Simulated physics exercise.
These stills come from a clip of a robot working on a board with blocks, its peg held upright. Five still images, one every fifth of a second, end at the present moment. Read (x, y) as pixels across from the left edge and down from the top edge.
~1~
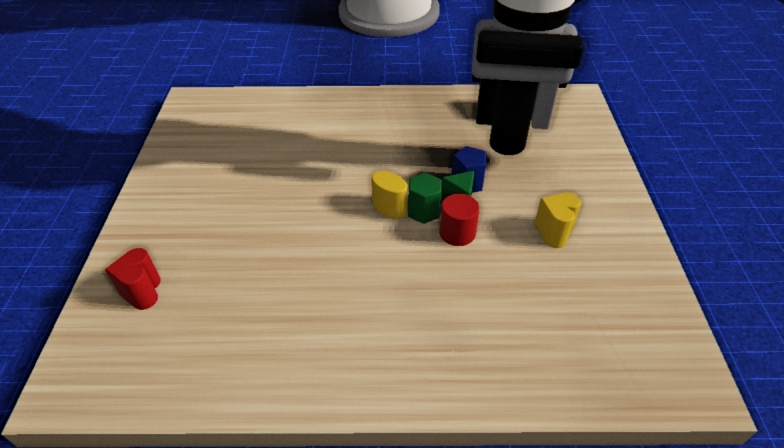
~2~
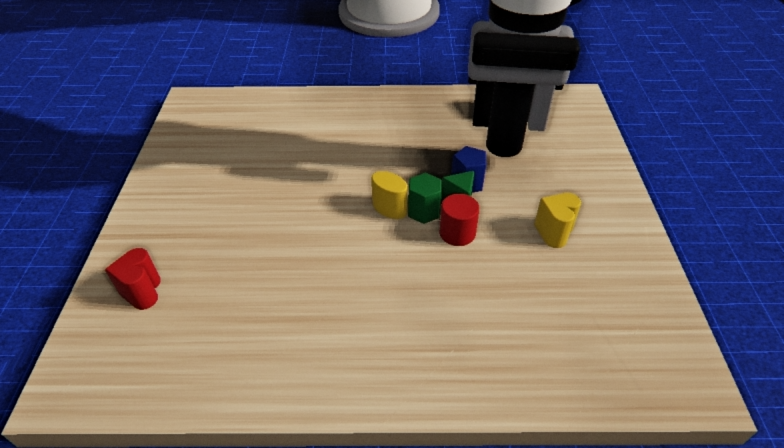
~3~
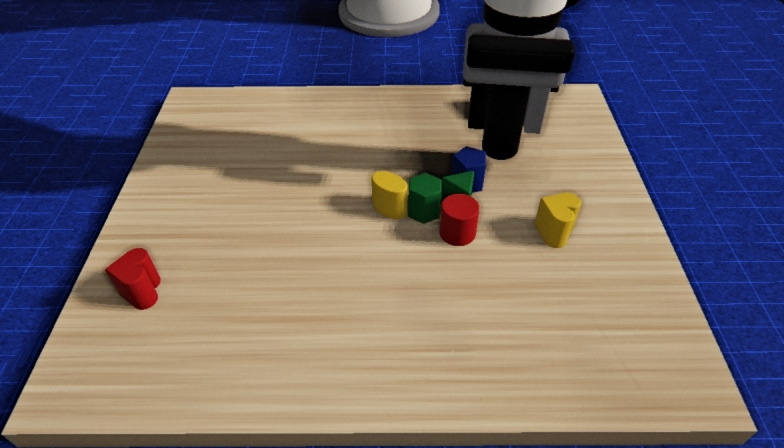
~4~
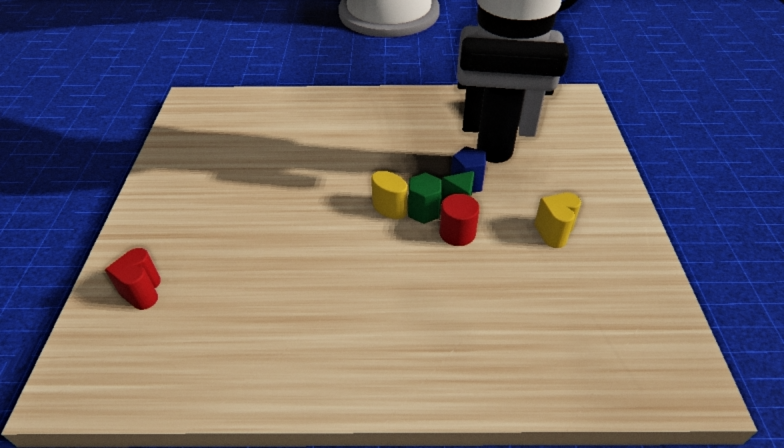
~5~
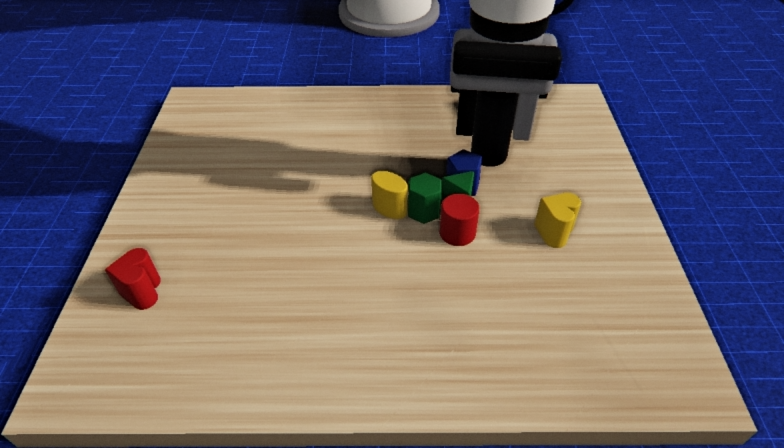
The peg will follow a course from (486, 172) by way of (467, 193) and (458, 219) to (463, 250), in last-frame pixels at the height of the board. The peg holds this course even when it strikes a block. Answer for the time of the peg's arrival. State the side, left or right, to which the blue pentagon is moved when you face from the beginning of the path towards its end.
My prediction: Rightwards.
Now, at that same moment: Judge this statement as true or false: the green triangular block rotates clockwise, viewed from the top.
That statement is not accurate.
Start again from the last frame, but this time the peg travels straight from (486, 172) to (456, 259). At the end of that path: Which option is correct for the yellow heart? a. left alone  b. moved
The correct letter is a.
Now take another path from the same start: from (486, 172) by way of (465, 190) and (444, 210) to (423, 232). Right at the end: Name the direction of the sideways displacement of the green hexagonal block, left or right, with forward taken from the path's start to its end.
It will end up to the right.
What follows on the original path. One third of the way, peg at (468, 178); green hexagonal block at (417, 193), turned 25° clockwise; red round block at (457, 225); green triangular block at (462, 203), turned 15° anticlockwise; blue pentagon at (447, 185), turned 10° anticlockwise.
Two thirds of the way, peg at (460, 204); green hexagonal block at (399, 205), turned 55° clockwise; red round block at (458, 235); green triangular block at (472, 215); blue pentagon at (433, 209), turned 20° clockwise.
At the end, peg at (465, 235); green hexagonal block at (398, 207), turned 70° clockwise; red round block at (463, 254); green triangular block at (496, 238), turned 25° anticlockwise; blue pentagon at (427, 222), turned 50° clockwise.
